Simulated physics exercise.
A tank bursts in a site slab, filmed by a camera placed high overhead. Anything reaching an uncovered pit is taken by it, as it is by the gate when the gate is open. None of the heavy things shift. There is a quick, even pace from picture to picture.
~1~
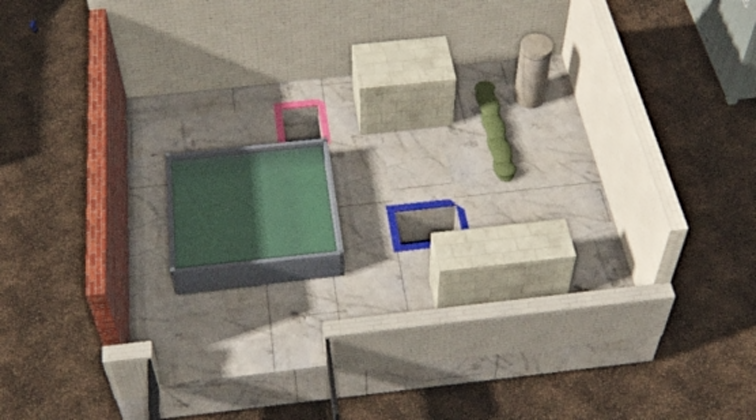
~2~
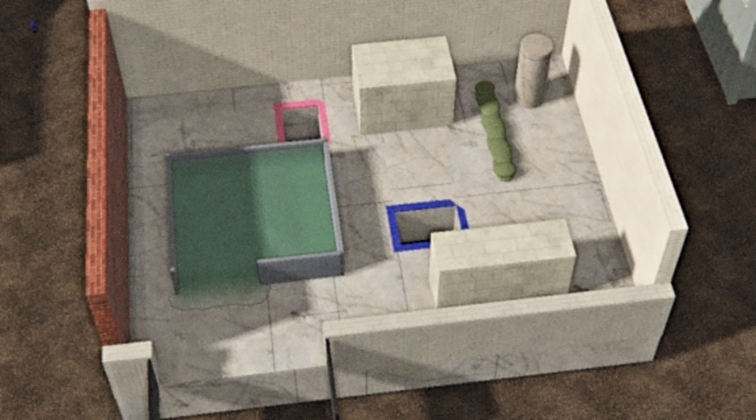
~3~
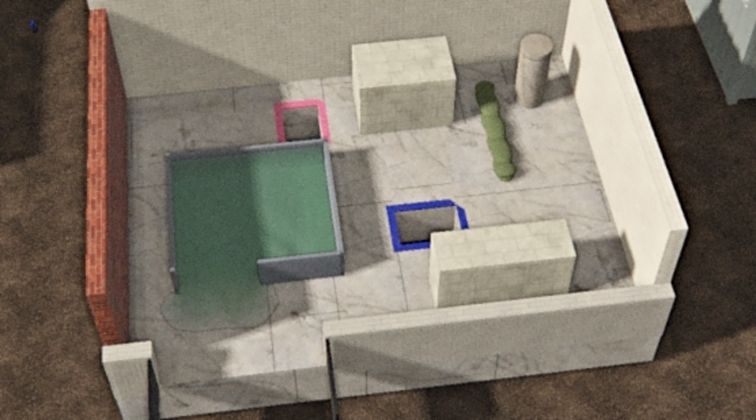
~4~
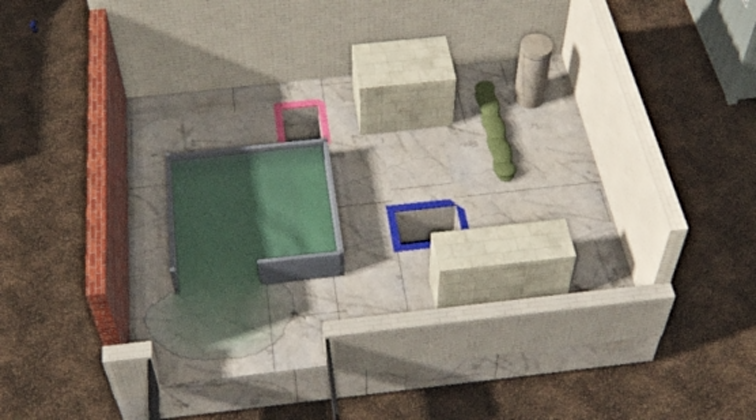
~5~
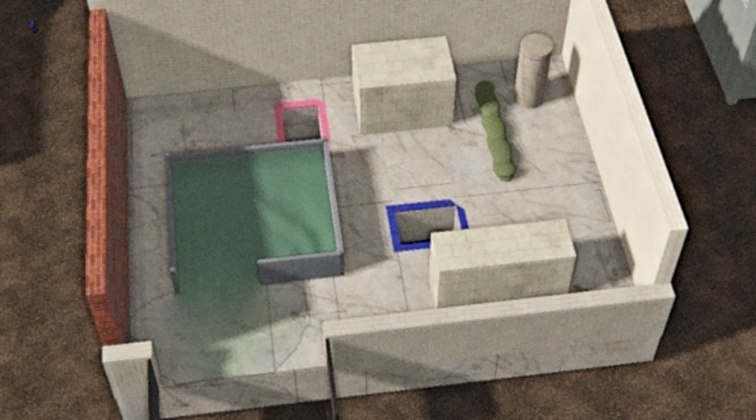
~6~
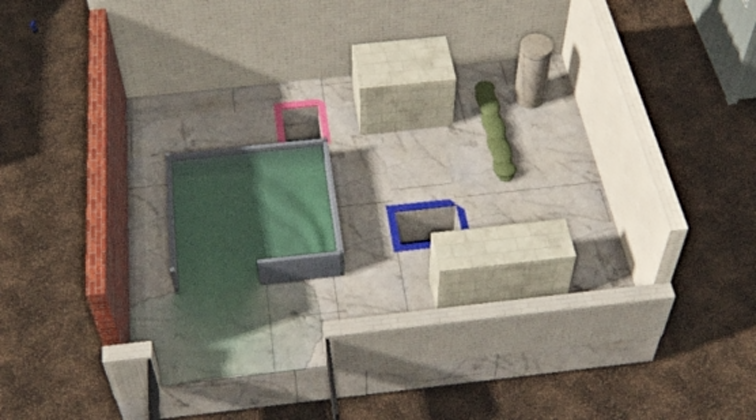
A large grey-walled tank of green water stands at the left of a roofless, pale-walled enclosure with a marble-like floor, seen from high overhead by a still camera. A red brick wall is at far left, pink-edged and blue-edged openings near the middle, and pale blocks, a green rounded strip and a column to the right. Part of the tank's front wall disappears, and green water pours out, spreading forward across the floor towards the viewer.
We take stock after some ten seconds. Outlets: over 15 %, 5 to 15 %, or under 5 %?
Result: The gate ends up with a large portion - topping fifteen per cent; the pink pit ends up with a tiny portion - beneath five per cent; the blue pit ends up with a tiny portion - beneath five per cent.
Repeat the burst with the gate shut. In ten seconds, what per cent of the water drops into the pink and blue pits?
Pink gets 8 in a hundred, blue gets 15 in a hundred.
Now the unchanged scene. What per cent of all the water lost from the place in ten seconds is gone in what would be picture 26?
It should be close to 50 percent by then.
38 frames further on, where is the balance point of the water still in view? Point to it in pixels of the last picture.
Point: (226, 239).
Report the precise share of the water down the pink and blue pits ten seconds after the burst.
That's 0 per cent for the first and 0 per cent for the second.
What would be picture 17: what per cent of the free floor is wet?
My estimate is roughly 10 percent.
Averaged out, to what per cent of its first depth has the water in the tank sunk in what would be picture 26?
Close to 48 %.
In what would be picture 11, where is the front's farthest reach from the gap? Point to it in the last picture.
Somewhere around (364, 346).
A moment on, water covers 10 % of the floor; the gate 9 %, the pink pit 0 %, the blue pit 0 %.
Next, water covers 10 % of the floor; the gate 21 %, the pink pit 0 %, the blue pit 0 %.
Then, water covers 15 % of the floor; the gate 37 %, the pink pit 0 %, the blue pit 0 %.
Later, water covers 20 % of the floor; the gate 55 %, the pink pit 0 %, the blue pit 0 %.
In the end, water covers 30 % of the floor; the gate 70 %, the pink pit 1 %, the blue pit 0 %.
